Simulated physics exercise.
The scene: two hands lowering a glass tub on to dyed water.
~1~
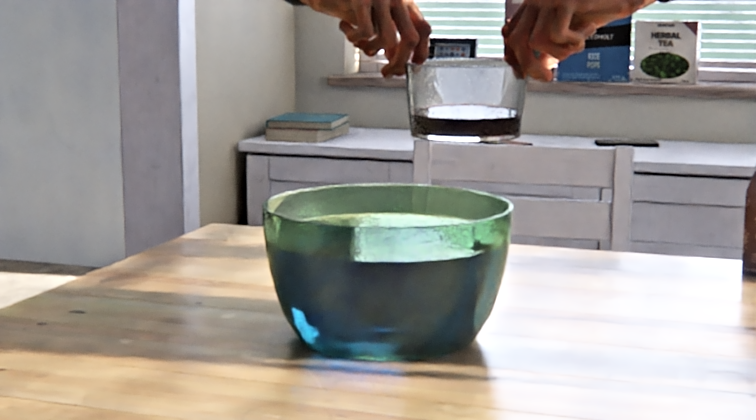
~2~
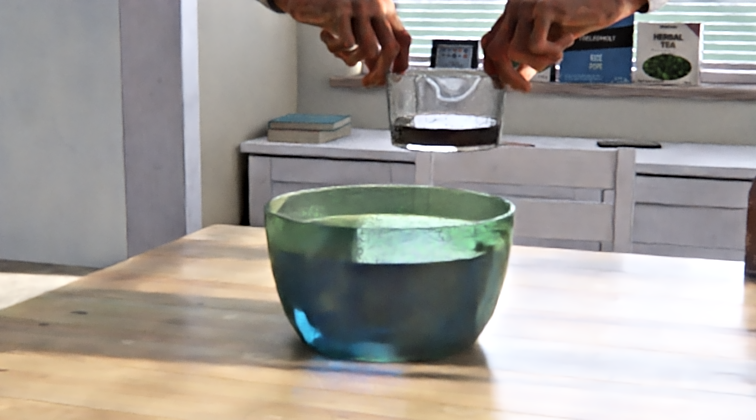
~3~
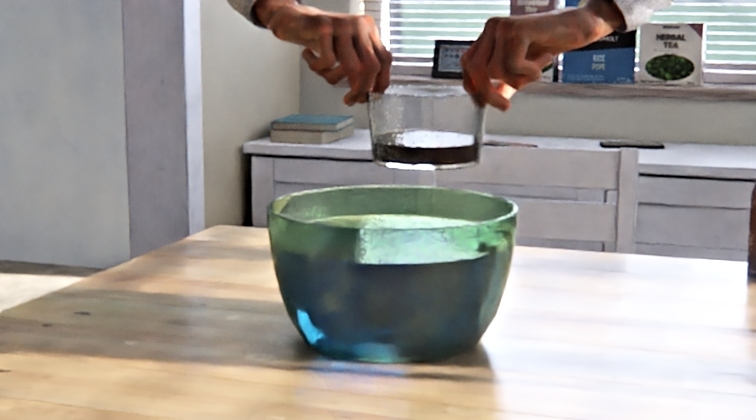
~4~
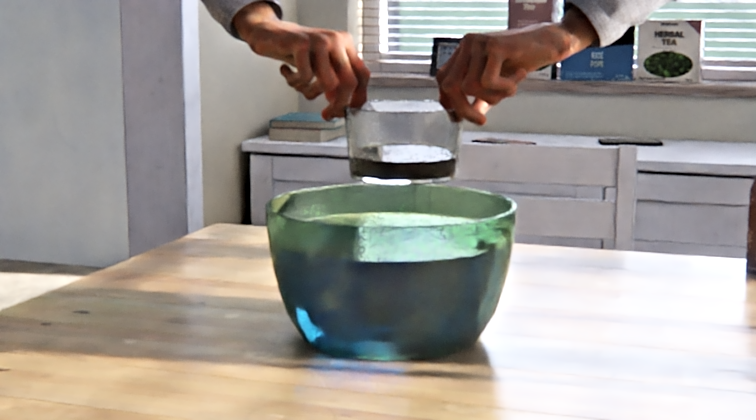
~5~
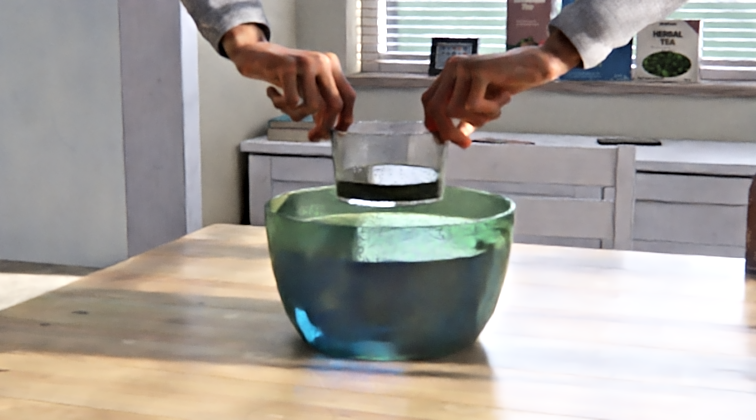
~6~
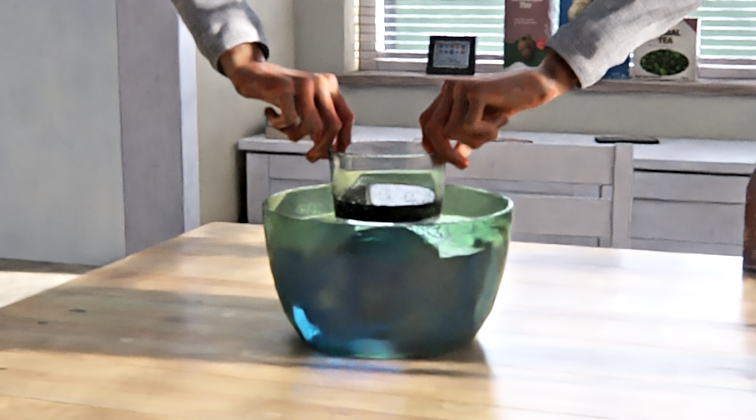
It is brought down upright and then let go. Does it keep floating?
It does not go down.
A moment on, the tub dips into the dyed water.
Further on, it bobs and steadies.
When it is over, the tub floats with a third of its side showing.
